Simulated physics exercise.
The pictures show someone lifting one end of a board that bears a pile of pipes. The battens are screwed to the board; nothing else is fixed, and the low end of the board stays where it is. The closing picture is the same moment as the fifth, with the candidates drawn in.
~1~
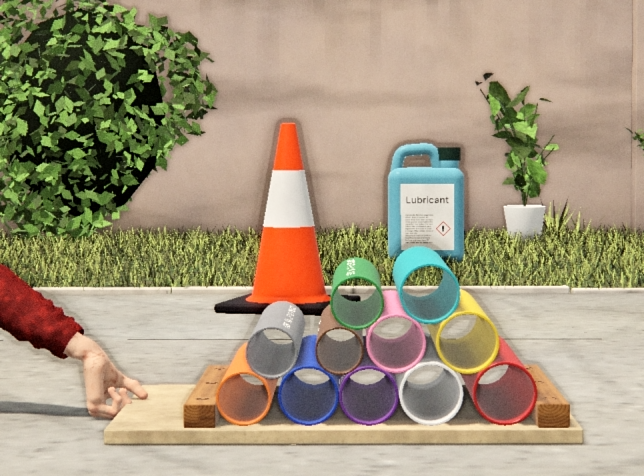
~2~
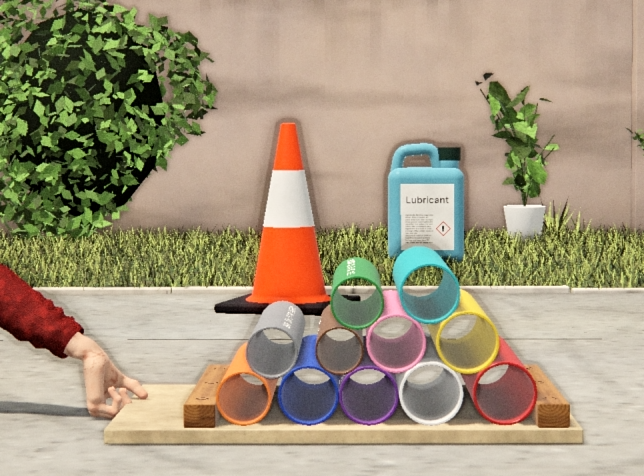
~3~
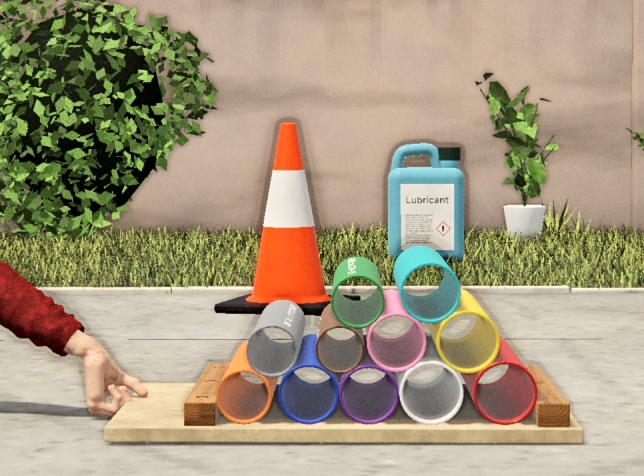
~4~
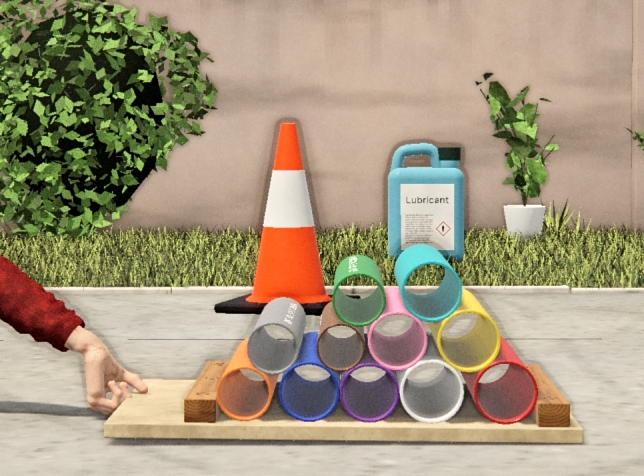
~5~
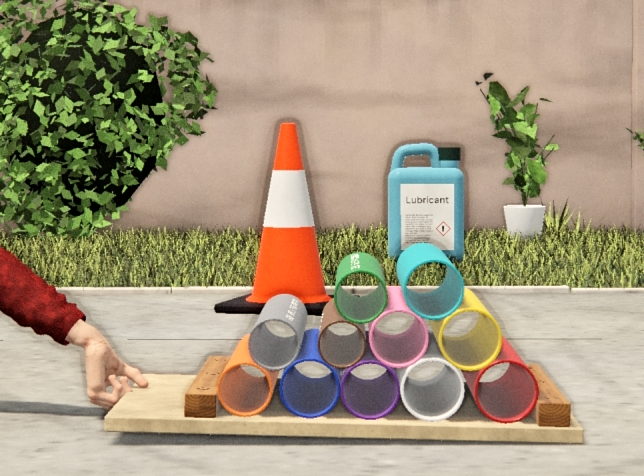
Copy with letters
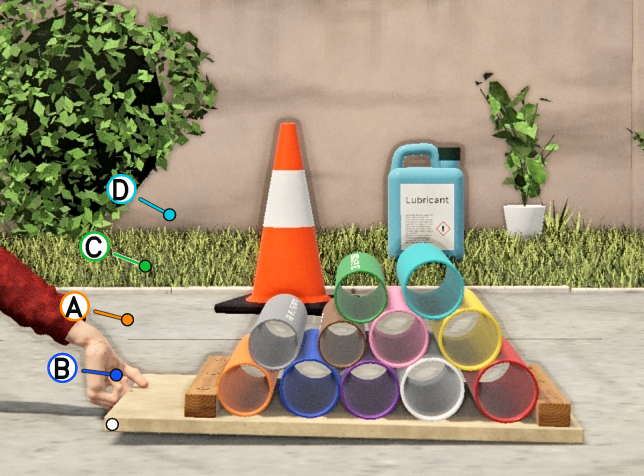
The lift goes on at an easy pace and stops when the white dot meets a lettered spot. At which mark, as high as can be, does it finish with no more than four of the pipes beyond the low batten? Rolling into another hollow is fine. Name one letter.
Raise it to D.
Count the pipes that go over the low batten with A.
It comes to none.
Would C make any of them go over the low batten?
No, at C.
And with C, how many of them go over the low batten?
It comes to none.
On the marked copy, A at (128, 320); B at (116, 375); C at (146, 266); D at (169, 215); the white dot at (112, 425).
Taking D. A third of the way, board at 19°.
Two thirds of the way, board at 28°.
When it is over, board at 28°, one over the low batten (yellow).
As for the rest, A none over the low batten; B none over the low batten; C none over the low batten.
